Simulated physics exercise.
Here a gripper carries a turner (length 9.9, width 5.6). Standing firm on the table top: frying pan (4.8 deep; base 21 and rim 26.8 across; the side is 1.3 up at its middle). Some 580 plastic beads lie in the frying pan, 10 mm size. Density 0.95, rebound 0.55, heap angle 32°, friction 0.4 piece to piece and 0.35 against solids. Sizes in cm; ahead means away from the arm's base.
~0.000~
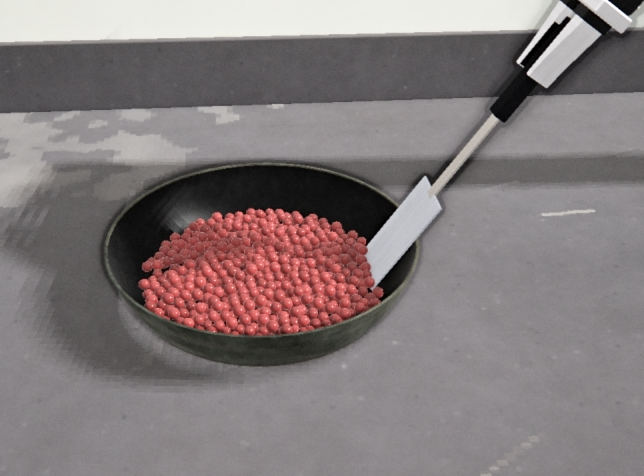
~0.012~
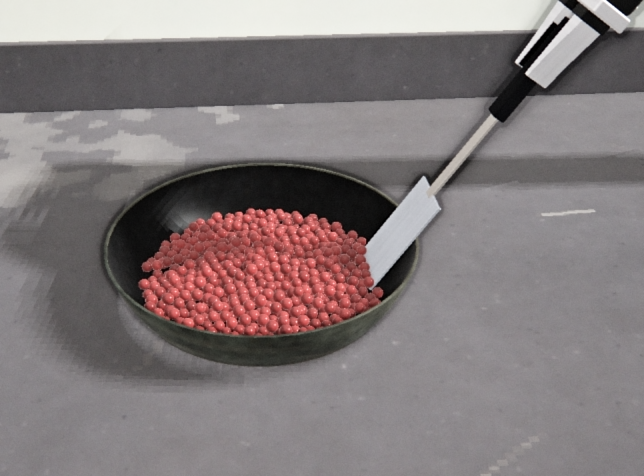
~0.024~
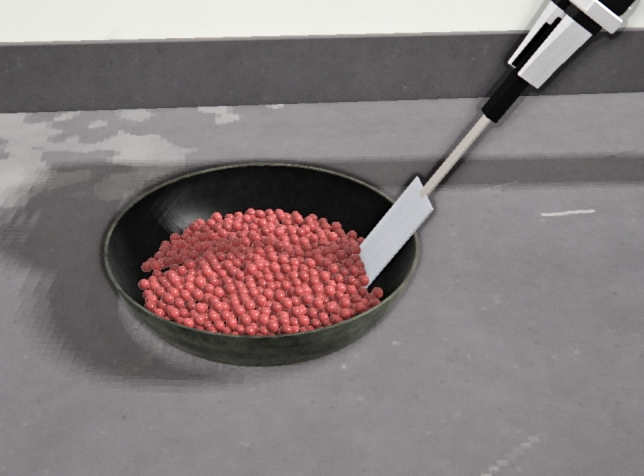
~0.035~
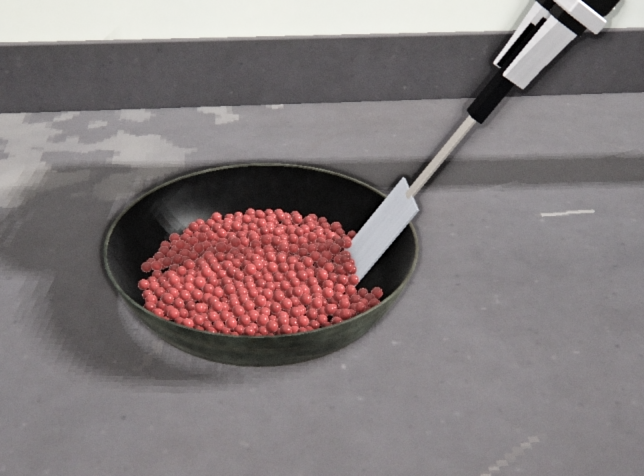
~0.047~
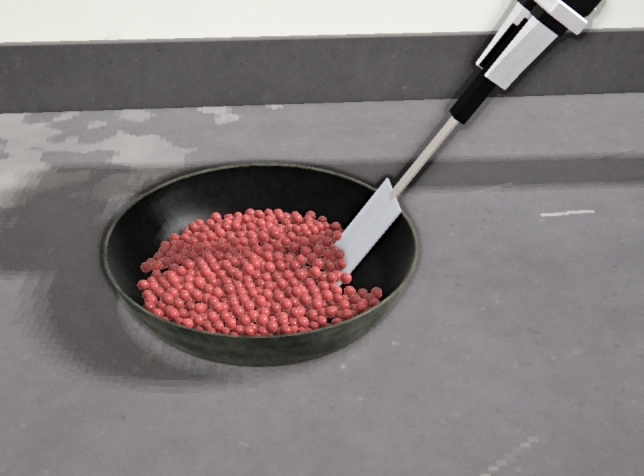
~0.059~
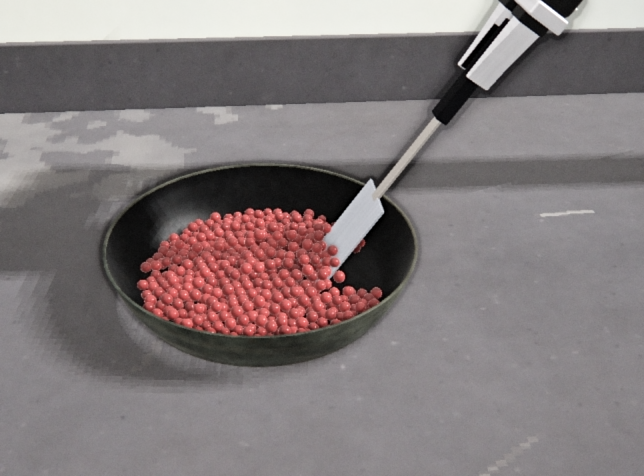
On a gray tabletop, a gripper held a turner at the right side of a dark frying pan of red beads, then slid it slowly left into the heap, nudging a few beads aside.
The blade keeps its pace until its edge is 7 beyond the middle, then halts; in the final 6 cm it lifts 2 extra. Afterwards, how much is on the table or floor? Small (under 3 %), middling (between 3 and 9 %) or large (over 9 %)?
A middling share, between 3 and 9 %, ends on the table or floor.
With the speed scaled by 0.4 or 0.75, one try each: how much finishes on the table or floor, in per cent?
About 0 and 0 per cent.
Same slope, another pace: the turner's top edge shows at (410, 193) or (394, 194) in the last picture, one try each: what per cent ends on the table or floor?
About 0 and 0 per cent.
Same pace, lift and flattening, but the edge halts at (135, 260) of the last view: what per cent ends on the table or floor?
About 15 per cent.
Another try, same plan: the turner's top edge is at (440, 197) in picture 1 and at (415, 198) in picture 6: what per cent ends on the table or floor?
Some 0 per cent.
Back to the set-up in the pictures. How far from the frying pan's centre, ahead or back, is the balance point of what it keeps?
About 3.0 cm ahead.
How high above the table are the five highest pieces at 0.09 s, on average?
About 6 cm.
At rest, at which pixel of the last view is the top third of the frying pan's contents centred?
At about (172, 271).
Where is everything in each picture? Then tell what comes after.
The turner top edge at (433, 192), sloping 56°; upper third of the load around (263, 268), from x 145 to 375, top at y 215; 582 in the frying pan, in the first picture.
The turner top edge at (432, 192), sloping 56°; upper third of the load around (264, 268), from x 145 to 375, top at y 215, in the second picture.
The turner top edge at (425, 192), sloping 56°; upper third of the load around (267, 266), from x 145 to 375, top at y 215, in the third picture.
The turner top edge at (411, 193), sloping 56°; upper third of the load around (269, 266), from x 145 to 375, top at y 215, in the fourth picture.
The turner top edge at (394, 194), sloping 56°; upper third of the load around (269, 263), from x 145 to 375, top at y 215, in the fifth picture.
The turner top edge at (377, 195), sloping 56°; upper third of the load around (271, 263), from x 145 to 375, top at y 215; 582 in the frying pan, in the sixth picture.
After 0.09 s, sloping 56°, highest piece 6 above the table; 582 in the frying pan.
After 0.12 s, sloping 56°, highest piece 7 above the table; 582 in the frying pan.
After 0.33 s, sloping 56°, highest piece 6 above the table; 549 in the frying pan, 29 on the table or floor, 4 on the blade or in flight.
After 1.38 s, sloping 56°, highest piece 4 above the table; 549 in the frying pan, 33 on the table or floor.
In the end, 549 in the frying pan, 33 on the table or floor. That is 6 % on the table or floor.
